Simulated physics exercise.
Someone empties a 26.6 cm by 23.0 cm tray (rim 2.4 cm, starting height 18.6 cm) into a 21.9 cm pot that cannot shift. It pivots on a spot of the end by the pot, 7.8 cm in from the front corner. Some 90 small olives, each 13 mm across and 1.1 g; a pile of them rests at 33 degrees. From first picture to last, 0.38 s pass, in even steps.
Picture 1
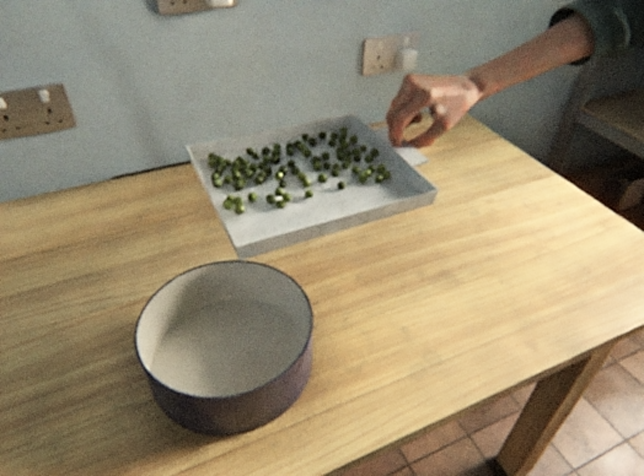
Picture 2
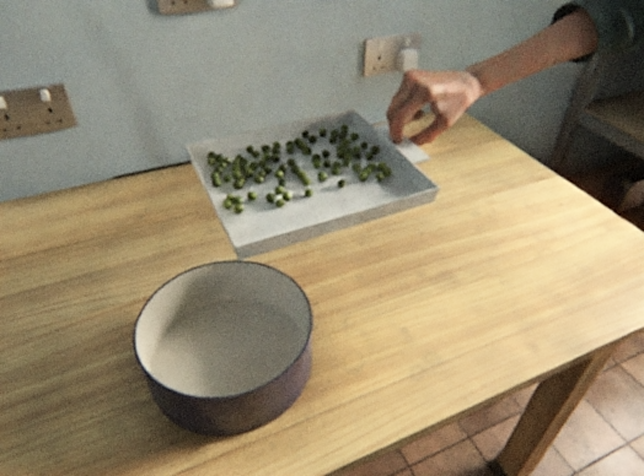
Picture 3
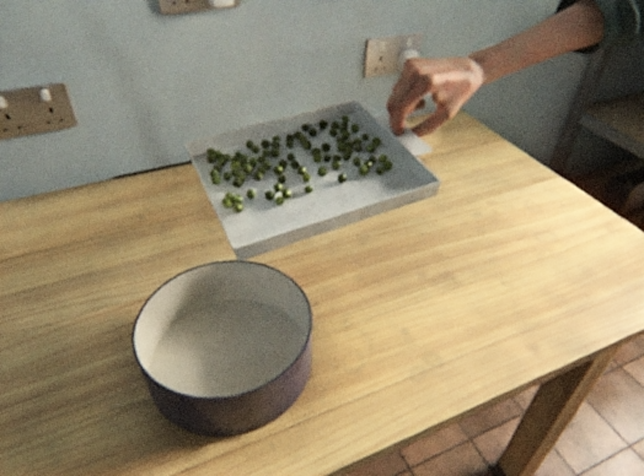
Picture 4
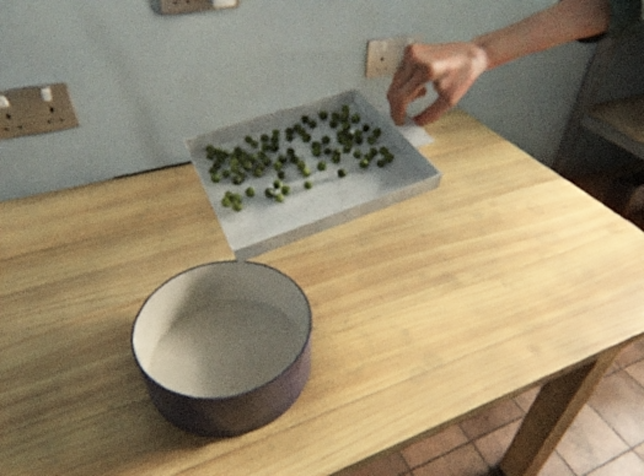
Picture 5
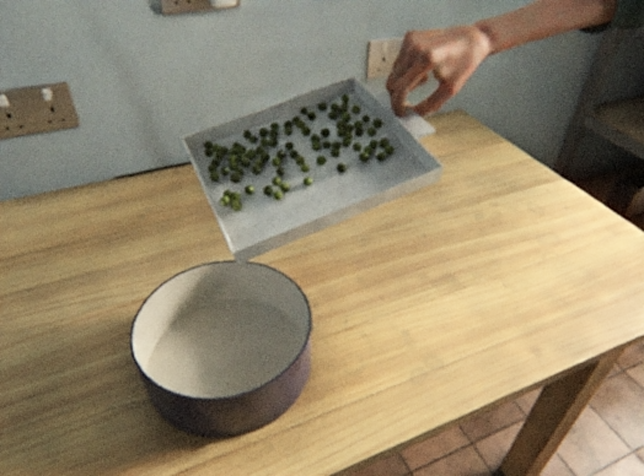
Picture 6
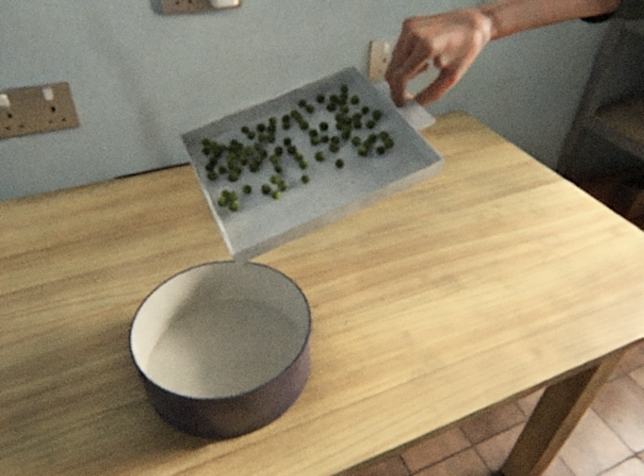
A hand gradually lifting the right side of a shallow tray of small green olives, tilting it beside a round pot on a wooden table.
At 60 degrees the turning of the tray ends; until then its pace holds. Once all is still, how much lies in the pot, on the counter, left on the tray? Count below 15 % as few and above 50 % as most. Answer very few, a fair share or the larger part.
In the pot: Very few; on the counter: Very few; left on the tray: The larger part.
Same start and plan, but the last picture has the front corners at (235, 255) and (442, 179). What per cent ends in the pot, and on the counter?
Pot 0, counter 0.
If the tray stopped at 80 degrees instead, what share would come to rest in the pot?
In that case some 0 per cent.
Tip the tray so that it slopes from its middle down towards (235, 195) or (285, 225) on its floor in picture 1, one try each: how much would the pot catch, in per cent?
About 0 and 0 per cent.
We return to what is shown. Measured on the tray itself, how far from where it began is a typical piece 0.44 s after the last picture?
Roughly 11 cm.
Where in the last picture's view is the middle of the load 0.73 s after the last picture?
At about (234, 200).
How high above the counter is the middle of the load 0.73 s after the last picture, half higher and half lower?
Roughly 22 cm.
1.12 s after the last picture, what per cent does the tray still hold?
Roughly 100 per cent.
Then, 0.44 s after the last picture, tilt 37 degrees; the tray holds 100 %, the pot 0 %.
Then, 0.73 s after the last picture, tilt 51 degrees; the tray holds 100 %, the pot 0 %.
Then, 1.12 s after the last picture, tilt 60 degrees; the tray holds 100 %, the pot 0 %.
In the end, pot 0 %, counter 0 %, tray 100 %.
